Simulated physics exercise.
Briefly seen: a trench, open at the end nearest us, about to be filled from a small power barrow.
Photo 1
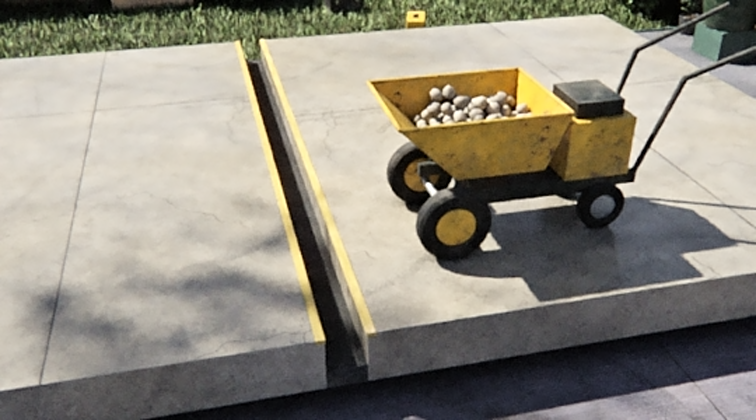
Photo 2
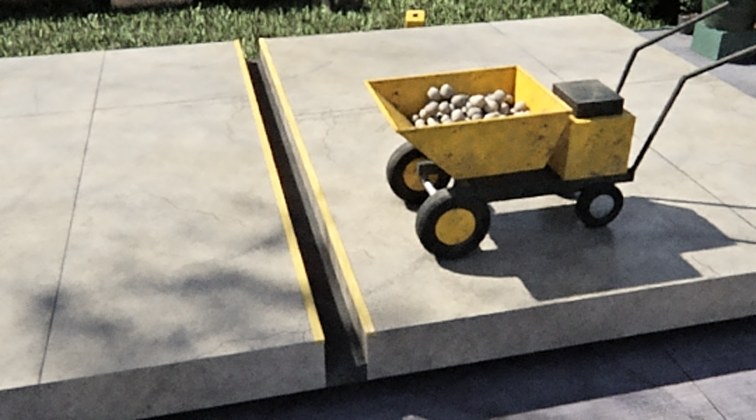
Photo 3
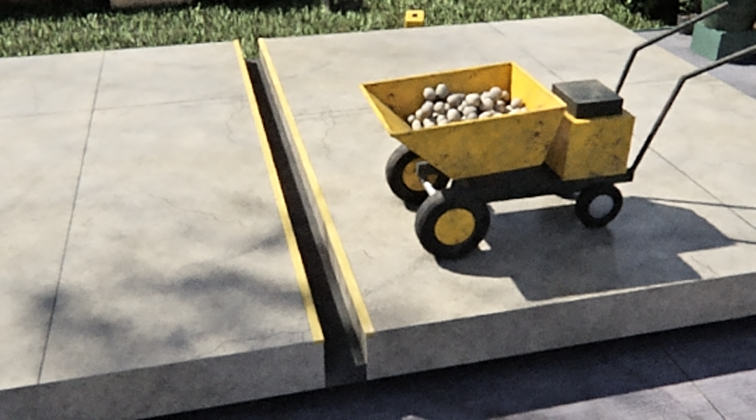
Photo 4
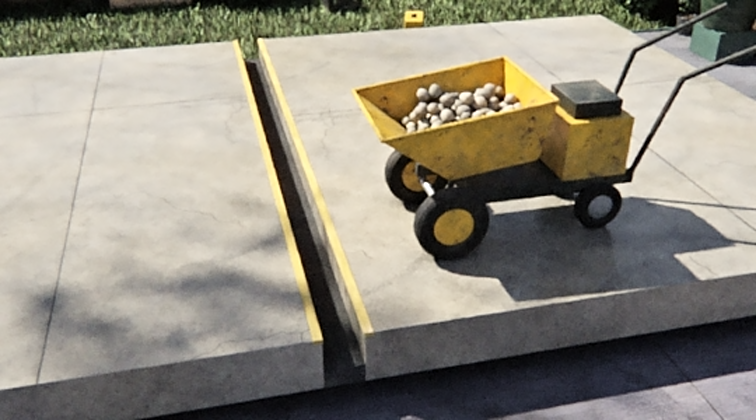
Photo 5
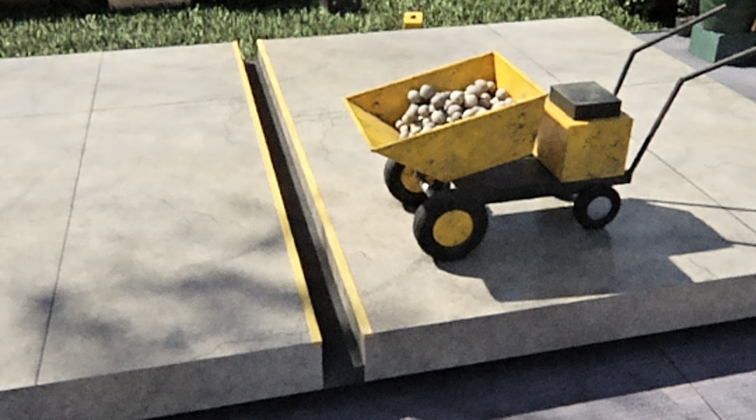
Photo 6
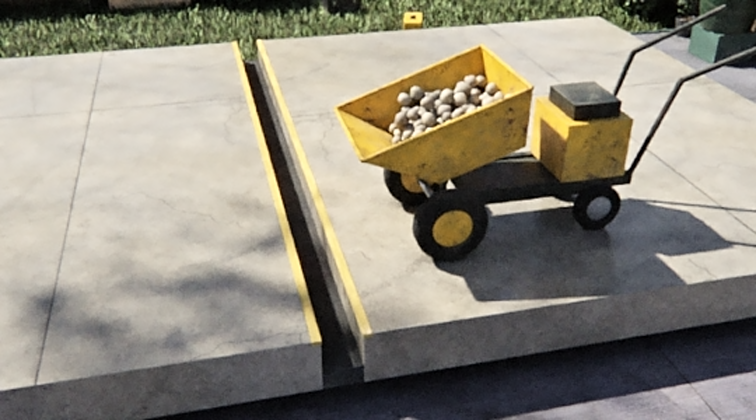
On a sunlit pale concrete slab edged by grass at the back, seen from slightly above with the camera nearly still, a narrow dark trench with yellow edges runs from the far side to the open near end. To its right stands a small yellow barrow with black handles, its skip holding rounded grey pebbles. The skip slowly tips leftward, its front lip lowering towards the trench while the wheels barely move.
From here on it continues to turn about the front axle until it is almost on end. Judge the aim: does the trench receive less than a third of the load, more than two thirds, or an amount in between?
I expect a trench portion within a third to two thirds.
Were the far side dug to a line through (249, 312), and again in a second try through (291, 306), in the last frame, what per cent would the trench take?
Roughly 100 per cent, and 70 per cent.
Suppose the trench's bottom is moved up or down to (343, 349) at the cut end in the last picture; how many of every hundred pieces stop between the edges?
It works out to some 30 per cent.
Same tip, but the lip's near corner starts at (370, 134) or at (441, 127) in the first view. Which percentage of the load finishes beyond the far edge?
70 % for the first, 10 % for the second.
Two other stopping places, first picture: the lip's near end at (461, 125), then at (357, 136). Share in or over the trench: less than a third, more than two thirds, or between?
In turn: The middle third; under a third.
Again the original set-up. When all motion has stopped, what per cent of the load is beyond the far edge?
It comes to close to 30 %.
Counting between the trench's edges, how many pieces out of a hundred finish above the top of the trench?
10 %.
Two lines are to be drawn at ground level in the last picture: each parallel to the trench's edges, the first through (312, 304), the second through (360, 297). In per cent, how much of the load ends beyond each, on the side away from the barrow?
Respectively 30 and 80 percent.
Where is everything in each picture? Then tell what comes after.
Lip of the skip (401, 131), level; top of the load (477, 115), river pebbles; first edge of the trench (358, 296); far edge (310, 303), the trench under half as wide as the skip, and about as deep as wide, in the first frame.
Lip of the skip (398, 132), level; top of the load (475, 114), in the second frame.
Lip of the skip (392, 135), tipped barely; top of the load (477, 112), in the third frame.
Lip of the skip (384, 141), tipped a little; top of the load (480, 104), in the fourth frame.
Lip of the skip (373, 150), tipped a little; top of the load (471, 103), in the fifth frame.
Lip of the skip (363, 161), tipped clearly; top of the load (482, 113); first edge of the trench (355, 297); far edge (306, 304), in the sixth frame.
Just after the last frame, skip tipped steeply; every one in the skip.
A moment on, skip tipped right over; roughly two thirds in the skip; roughly a quarter in or heaped over the trench; about a tenth beyond it.
Further on, skip tipped right over; roughly a quarter in the skip; roughly half in or heaped over the trench; roughly a third beyond it.
When it is over, skip tipped right over; roughly a quarter in the skip; roughly half in or heaped over the trench; roughly a third beyond it.
